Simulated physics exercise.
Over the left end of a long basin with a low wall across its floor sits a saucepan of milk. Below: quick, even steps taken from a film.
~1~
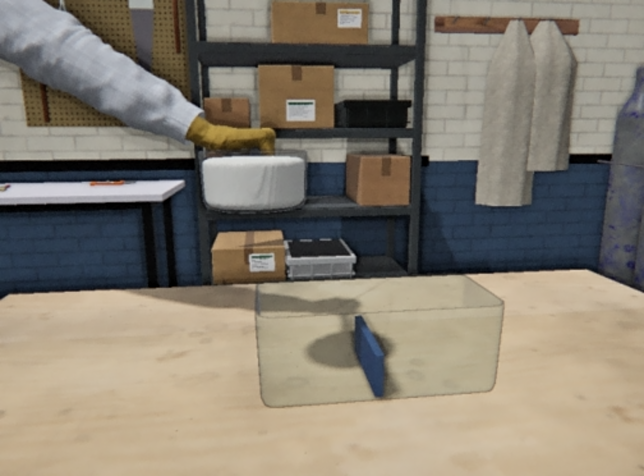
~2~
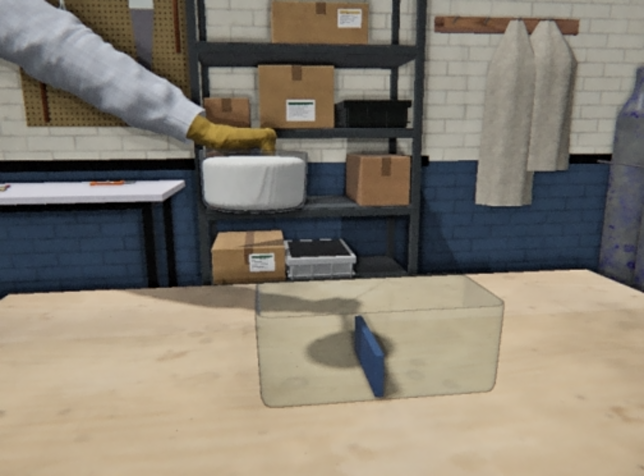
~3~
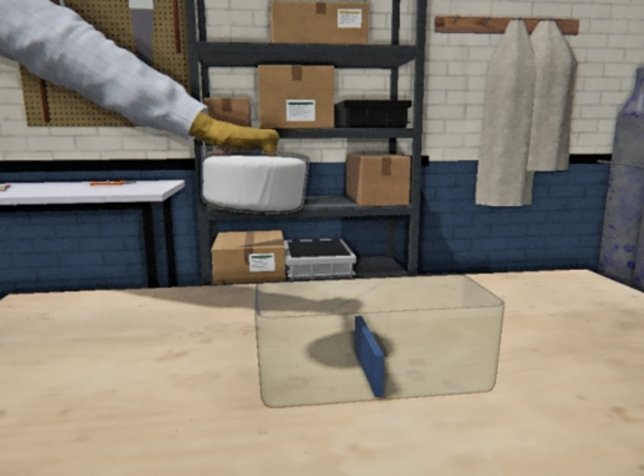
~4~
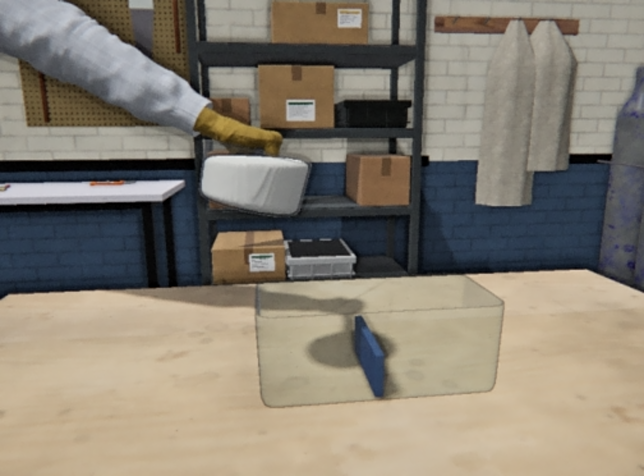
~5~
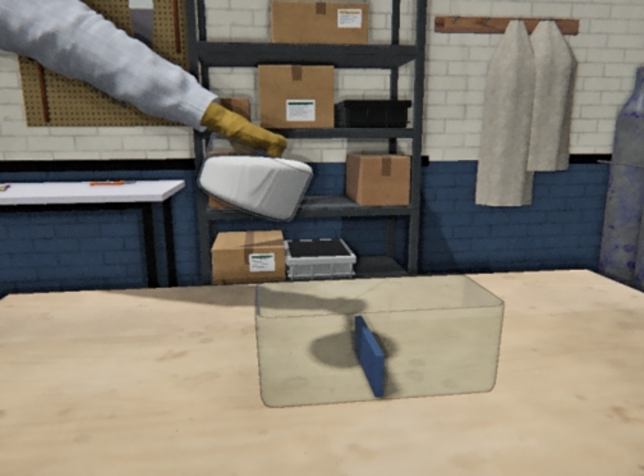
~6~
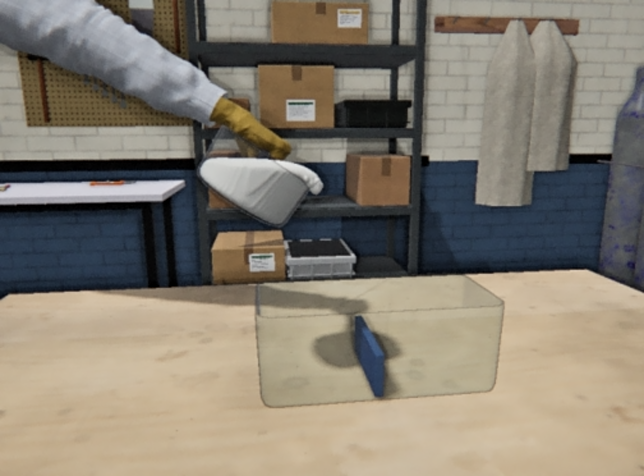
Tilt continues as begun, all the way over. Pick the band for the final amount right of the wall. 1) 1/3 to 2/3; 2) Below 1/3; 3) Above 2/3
2.
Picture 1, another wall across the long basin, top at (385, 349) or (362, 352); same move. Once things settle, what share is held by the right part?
Estimated: 15 % first, 40 % second.
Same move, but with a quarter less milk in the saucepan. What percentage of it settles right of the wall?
Result: Around 5 per cent.
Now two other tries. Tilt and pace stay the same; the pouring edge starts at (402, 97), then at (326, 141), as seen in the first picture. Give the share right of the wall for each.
Result, first then second: About 85 % and about 55 %.
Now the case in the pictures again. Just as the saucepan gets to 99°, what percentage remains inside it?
About 20 per cent.
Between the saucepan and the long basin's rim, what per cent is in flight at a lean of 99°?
I'd put it near 45 per cent.
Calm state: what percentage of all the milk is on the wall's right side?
20 %.
A moment on, the saucepan is tipped on its side and 20 per cent is still to pour, 22 is left of the wall and 12 right of it.
Next, the saucepan is tipped right over and 2 per cent is still to pour, 73 is left of the wall and 18 right of it.
Then the saucepan is tipped right over and 0 per cent is still to pour, 76 is left of the wall and 20 right of it.
Later the saucepan is tipped right over and 0 per cent is still to pour, 76 is left of the wall and 21 right of it.
Finally, 76 per cent lies left of the wall, 21 right of it and 3 outside.
